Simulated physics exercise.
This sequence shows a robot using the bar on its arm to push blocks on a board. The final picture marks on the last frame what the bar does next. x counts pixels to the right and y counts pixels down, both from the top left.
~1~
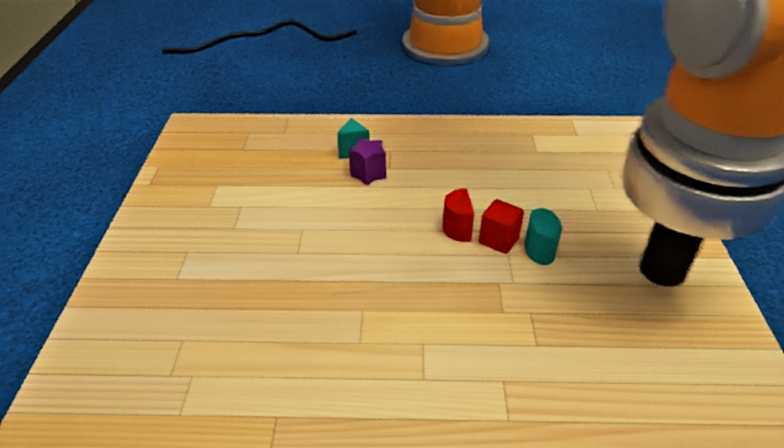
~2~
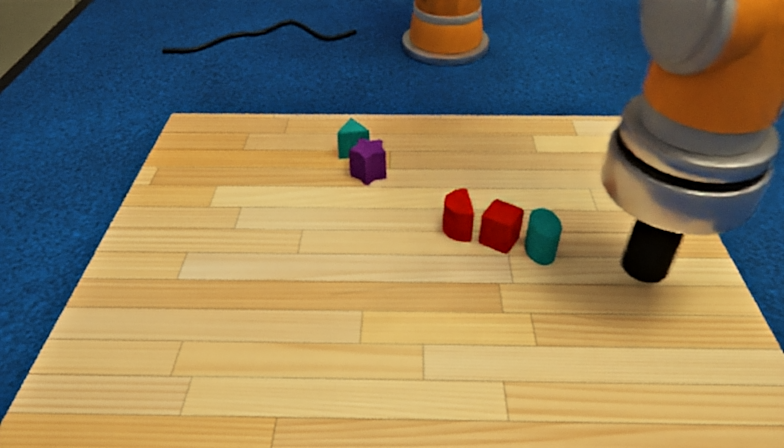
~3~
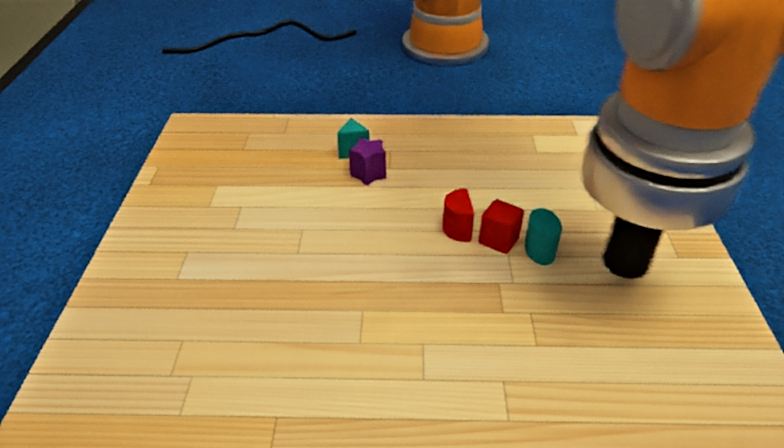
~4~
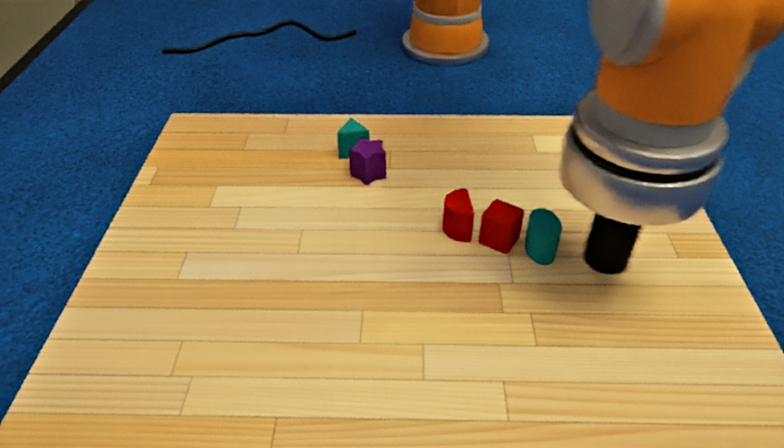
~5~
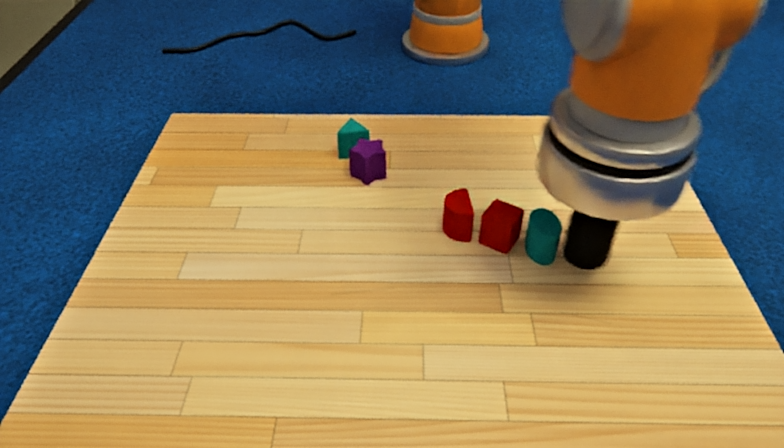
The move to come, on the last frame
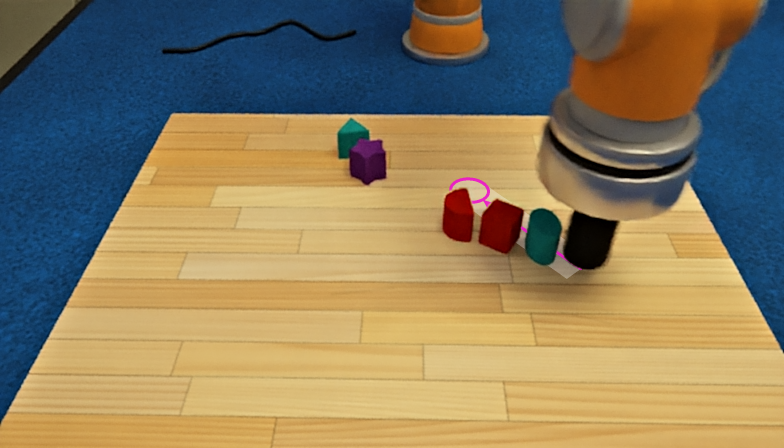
Orange and silver robot arm sliding its black bar left across a wooden board towards still red and turquoise blocks.
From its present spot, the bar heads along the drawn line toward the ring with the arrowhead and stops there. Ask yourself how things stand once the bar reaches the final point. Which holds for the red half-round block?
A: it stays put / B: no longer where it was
The one that fits is B, no longer where it was.
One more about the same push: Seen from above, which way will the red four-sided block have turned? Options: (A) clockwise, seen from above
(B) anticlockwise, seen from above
I'll go with B - anticlockwise, seen from above.
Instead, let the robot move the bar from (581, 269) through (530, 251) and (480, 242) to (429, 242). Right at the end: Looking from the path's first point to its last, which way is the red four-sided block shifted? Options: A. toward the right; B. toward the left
I choose A.
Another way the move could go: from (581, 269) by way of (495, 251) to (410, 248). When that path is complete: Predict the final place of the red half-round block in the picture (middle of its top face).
The middle of the upper face of the red half-round block will lie at about (436, 194) in the picture.
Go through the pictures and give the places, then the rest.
The first frame shows tip of the bar at (662, 271), middles of tops, red half-round block at (460, 201), red four-sided block at (503, 211), turquoise elliptical block at (546, 221).
The second frame shows bar at (644, 267), nothing pushed.
The third frame shows bar at (625, 263), nothing pushed.
The fourth frame shows bar at (605, 259), nothing pushed.
The fifth frame shows bar at (585, 255), red half-round block at (460, 201), red four-sided block at (503, 211), turquoise elliptical block at (546, 221).
The line goes from (581, 269) directly to (470, 190).
The first path, step by step. One third of the way, bar at (542, 226); red half-round block at (449, 199); red four-sided block at (480, 203), turned 45° anticlockwise; turquoise elliptical block at (510, 198).
Two thirds of the way, bar at (505, 200); red half-round block at (424, 200), turned 35° anticlockwise; red four-sided block at (453, 194), turned 75° anticlockwise; turquoise elliptical block at (469, 178), turned 25° anticlockwise.
At the end, bar at (471, 177); red half-round block at (423, 200), turned 35° anticlockwise; red four-sided block at (452, 193), turned 80° anticlockwise; turquoise elliptical block at (436, 165), turned 45° anticlockwise.
